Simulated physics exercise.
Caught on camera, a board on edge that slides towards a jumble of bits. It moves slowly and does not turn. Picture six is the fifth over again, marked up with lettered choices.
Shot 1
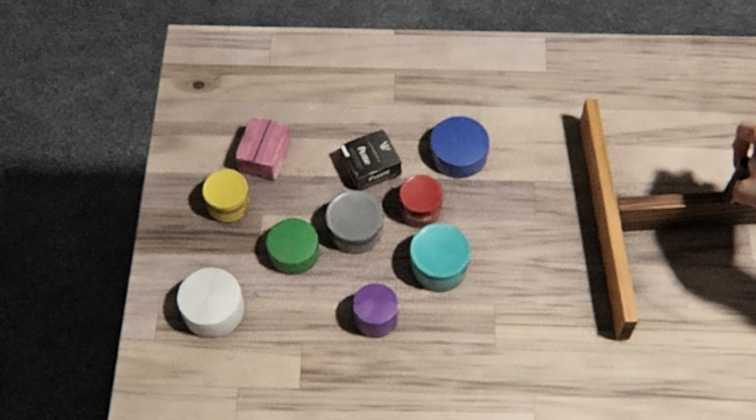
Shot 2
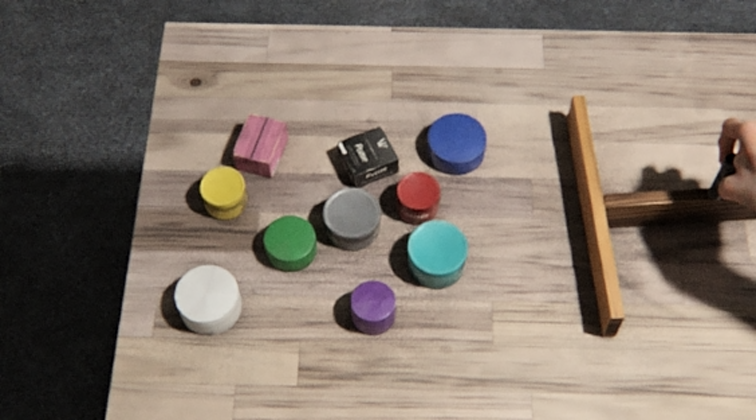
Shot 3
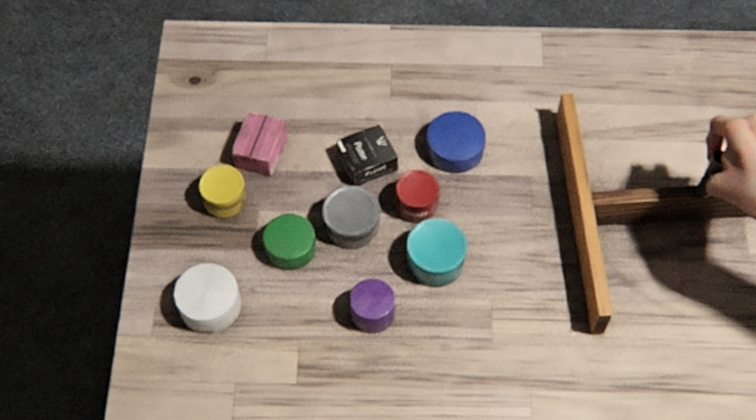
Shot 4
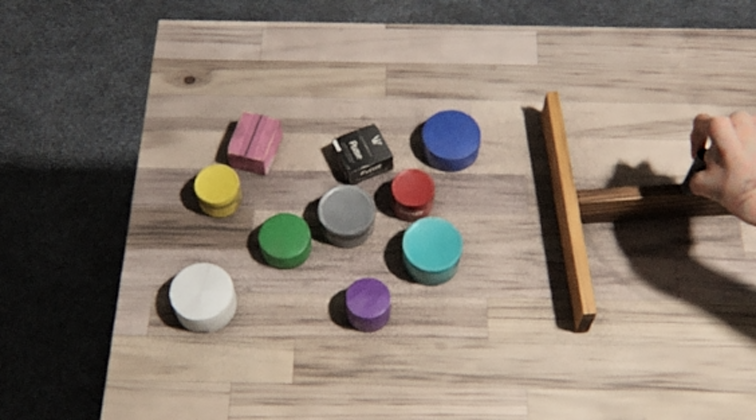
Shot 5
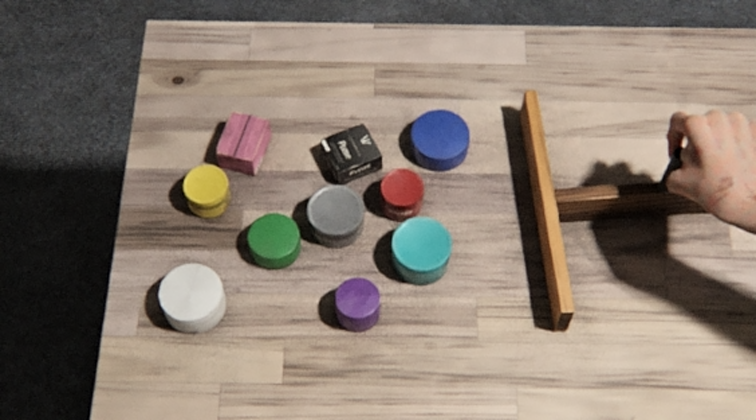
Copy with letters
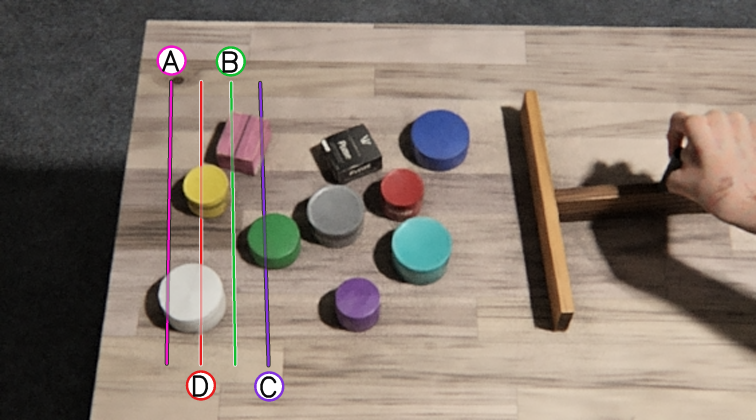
In this clip, a hand holding a wooden board by its attached handle slowly slides it left across a wooden tabletop toward a group of colourful round containers, a pink box and a black packet, which stay in place.
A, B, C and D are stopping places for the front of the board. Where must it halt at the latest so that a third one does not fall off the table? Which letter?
D.
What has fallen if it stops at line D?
The pink box goes over.
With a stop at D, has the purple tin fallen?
By then, no.
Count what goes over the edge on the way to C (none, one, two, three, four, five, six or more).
In all, none.
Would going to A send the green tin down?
Yes.
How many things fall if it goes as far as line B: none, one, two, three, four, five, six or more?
The count is none.
On the marked copy, A at (169, 213); B at (233, 214); C at (264, 215); D at (201, 214).
Following D. Soon after the start, board (423, 194); blue tin (379, 144); black packet (328, 159).
Later, board (300, 192); yellow tub (186, 201); white tin (177, 306).
In the end, board (201, 190); pink box over the edge; yellow tub (121, 212); one fallen.
As for the rest, A drops five; B is within the limit but short; C is within the limit but short.
